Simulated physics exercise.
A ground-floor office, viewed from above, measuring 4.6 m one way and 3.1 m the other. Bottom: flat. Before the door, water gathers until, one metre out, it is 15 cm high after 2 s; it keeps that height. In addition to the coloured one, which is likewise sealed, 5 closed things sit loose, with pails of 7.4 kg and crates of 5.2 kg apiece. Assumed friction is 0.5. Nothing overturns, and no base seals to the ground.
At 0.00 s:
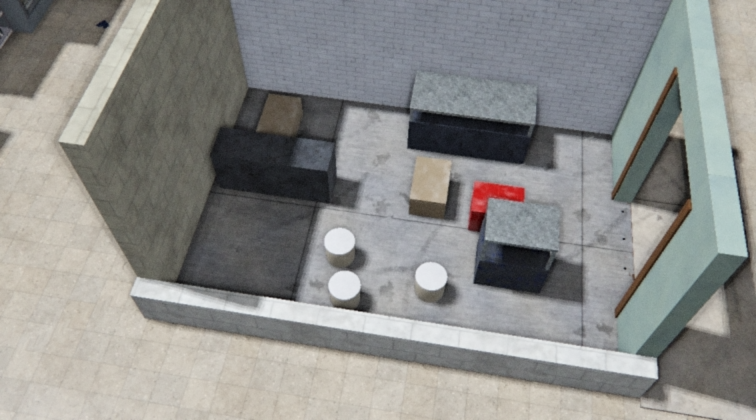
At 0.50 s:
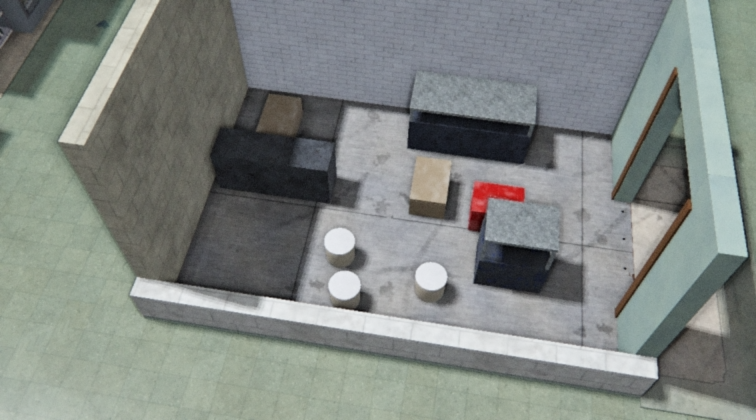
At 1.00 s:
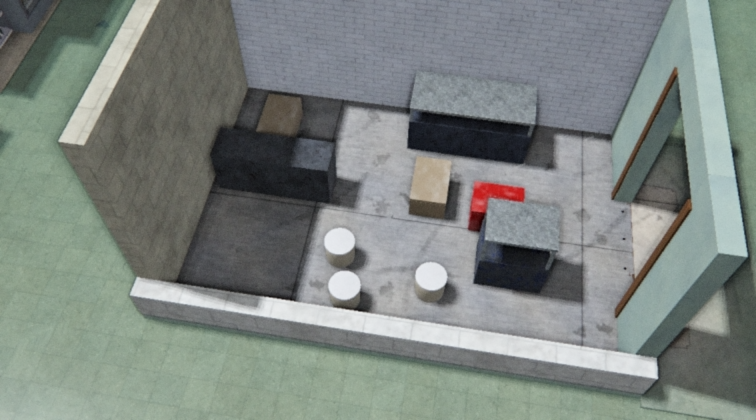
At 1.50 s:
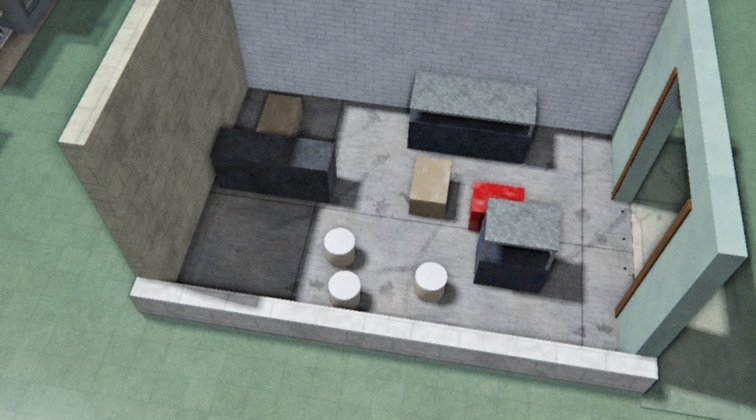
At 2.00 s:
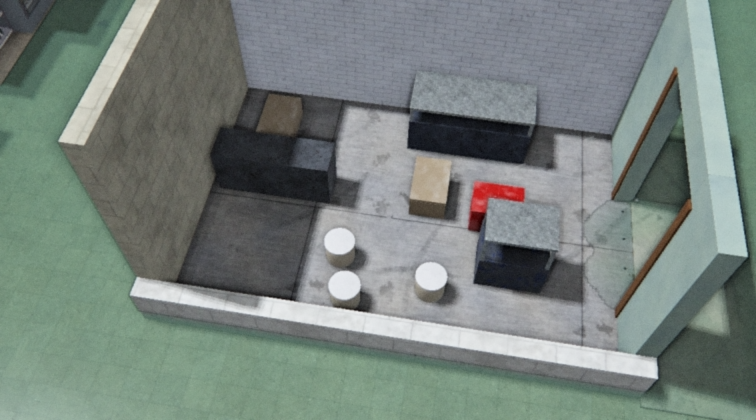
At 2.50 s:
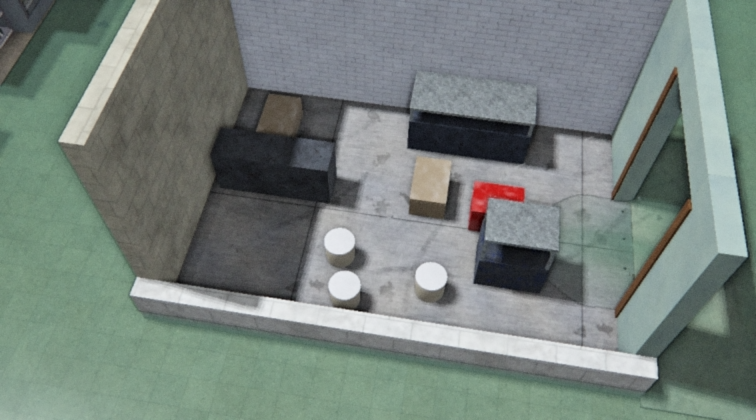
A ground-floor office with a pale green right-hand wall is seen from above by a still camera. Three white cylinders stand near the low front wall, with a tan box, a red object and grey-topped dark counters behind and to the right, and dark blocks at left. Greenish water spreads over the beige paving outside, deepens in colour, then slides thinly through the right-hand doorway across the floor, while the furnishings stay put.
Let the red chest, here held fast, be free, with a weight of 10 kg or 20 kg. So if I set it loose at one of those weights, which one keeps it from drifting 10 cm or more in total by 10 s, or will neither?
My call: It moves too far either way.
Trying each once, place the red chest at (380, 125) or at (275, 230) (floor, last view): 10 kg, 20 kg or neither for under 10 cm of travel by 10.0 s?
In that order: Only the larger holds; it takes the larger.
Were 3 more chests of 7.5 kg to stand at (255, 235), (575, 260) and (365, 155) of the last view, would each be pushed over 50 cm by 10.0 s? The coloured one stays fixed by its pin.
In that order: Within it, beyond it, beyond it.
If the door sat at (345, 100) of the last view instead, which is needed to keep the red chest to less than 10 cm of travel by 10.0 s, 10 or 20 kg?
Then only the heavier mass works.
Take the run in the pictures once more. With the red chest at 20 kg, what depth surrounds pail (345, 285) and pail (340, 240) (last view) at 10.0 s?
Close to 6 and 5 centimetres.
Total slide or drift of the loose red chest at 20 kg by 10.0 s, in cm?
The total path comes to around 50 cm.
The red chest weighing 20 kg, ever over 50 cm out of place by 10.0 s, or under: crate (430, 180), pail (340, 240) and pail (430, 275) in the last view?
Well, that's beyond half a metre, below half a metre, and below half a metre.
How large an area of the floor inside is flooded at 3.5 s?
My estimate is roughly 3.5 m2.
After 3.5 s the red chest would be 34 cm from its start with 10 kg and 14 cm from its start with 20 kg; 5 cm of water round it then.
After 4.5 s the red chest would be 77 cm from its start with 10 kg and 29 cm from its start with 20 kg; 5 cm of water round it then.
After 7.0 s the red chest would be 127 cm from its start with 10 kg and 29 cm from its start with 20 kg; 5 cm of water round it then.
After 10.0 s the red chest would be 81 cm from its start with 10 kg and 45 cm from its start with 20 kg; 7 cm of water round it then.
